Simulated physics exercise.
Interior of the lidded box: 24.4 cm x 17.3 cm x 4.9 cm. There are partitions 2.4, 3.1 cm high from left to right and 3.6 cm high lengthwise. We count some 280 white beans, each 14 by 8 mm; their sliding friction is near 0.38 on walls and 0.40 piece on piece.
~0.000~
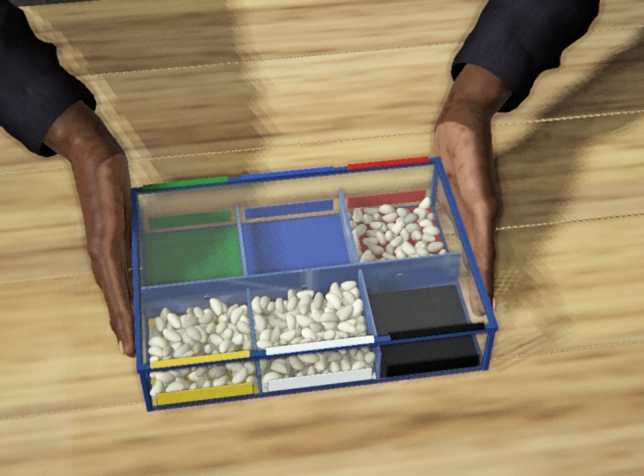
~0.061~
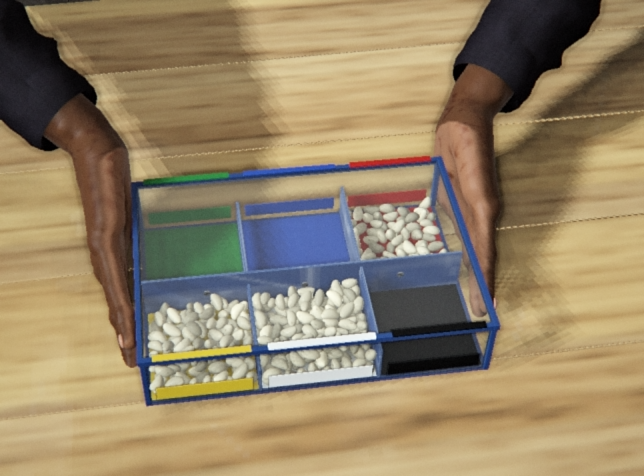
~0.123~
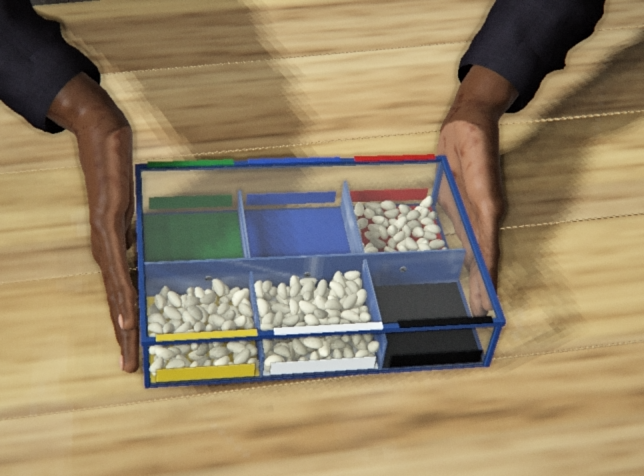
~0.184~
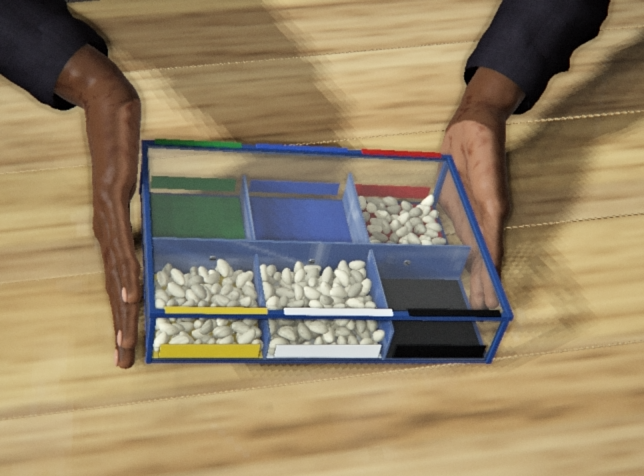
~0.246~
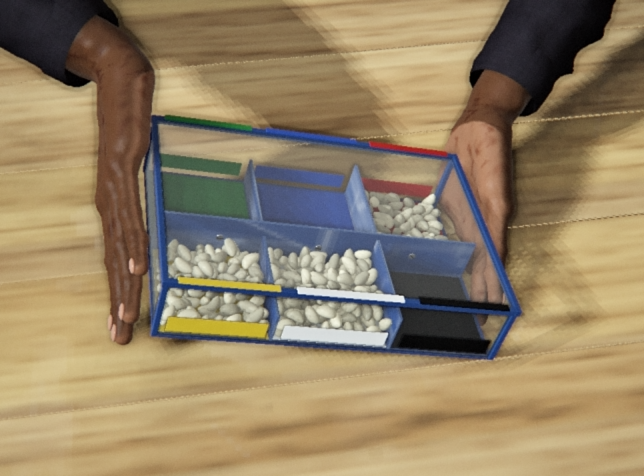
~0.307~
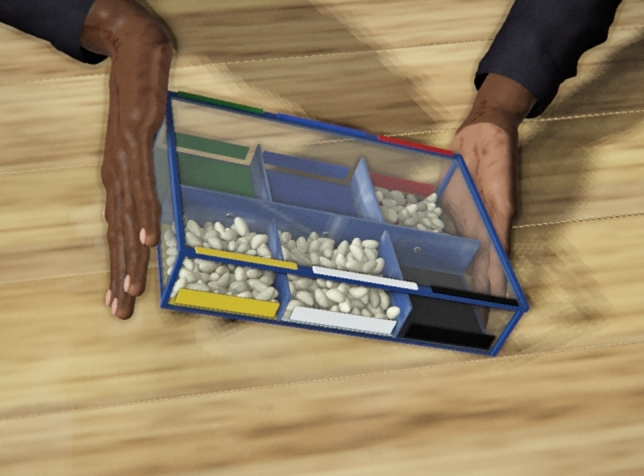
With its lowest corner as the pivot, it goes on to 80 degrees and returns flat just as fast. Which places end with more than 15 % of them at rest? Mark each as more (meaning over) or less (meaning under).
Red - more; blue - less; green - less; yellow - less; white - more; black - more.
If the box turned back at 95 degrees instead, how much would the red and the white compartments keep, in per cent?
In per cent, red gets 40 and white gets 30.
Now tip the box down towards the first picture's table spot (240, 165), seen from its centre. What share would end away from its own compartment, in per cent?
Around 15 percent of them.
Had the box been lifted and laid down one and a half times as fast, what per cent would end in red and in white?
That gives red 30 percent and white 40 percent.
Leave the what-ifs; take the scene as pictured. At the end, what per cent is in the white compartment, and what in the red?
White at 35 and red at 30, in per cent.
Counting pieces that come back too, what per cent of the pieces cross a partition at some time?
That share comes to about 40 per cent.
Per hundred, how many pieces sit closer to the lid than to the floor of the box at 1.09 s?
Around 40 %.
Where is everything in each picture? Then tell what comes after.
The first picture shows box tilt 0 degrees, front corners at (143, 367) and (491, 325); red 25 %, yellow 35 %, white 45 %.
The second picture shows box tilt 1 degrees, front corners at (143, 360) and (493, 324).
The third picture shows box tilt 6 degrees, front corners at (147, 339) and (499, 320), lowest corner right back.
The fourth picture shows box tilt 11 degrees, front corners at (155, 311) and (506, 315), lowest corner right back.
The fifth picture shows box tilt 17 degrees, front corners at (168, 280) and (514, 310), lowest corner right back.
The sixth picture shows box tilt 22 degrees, front corners at (185, 250) and (522, 306), lowest corner right back; red 25 %, yellow 35 %, white 45 %. Its pace works out near 90 degrees a second.
Then, at 1.09 s, tilt 78 degrees; red 25 %, yellow 20 %, white 45 %, black 10 %.
After 1.61 s, tilt 33 degrees; red 30 %, yellow 10 %, white 35 %, black 25 %.
After 2.19 s, tilt 0 degrees; red 30 %, yellow 10 %, white 35 %, black 25 %.
In the end, at 2.7 s, red 30 %, blue 0 %, green 0 %, yellow 10 %, white 35 %, black 25 %.
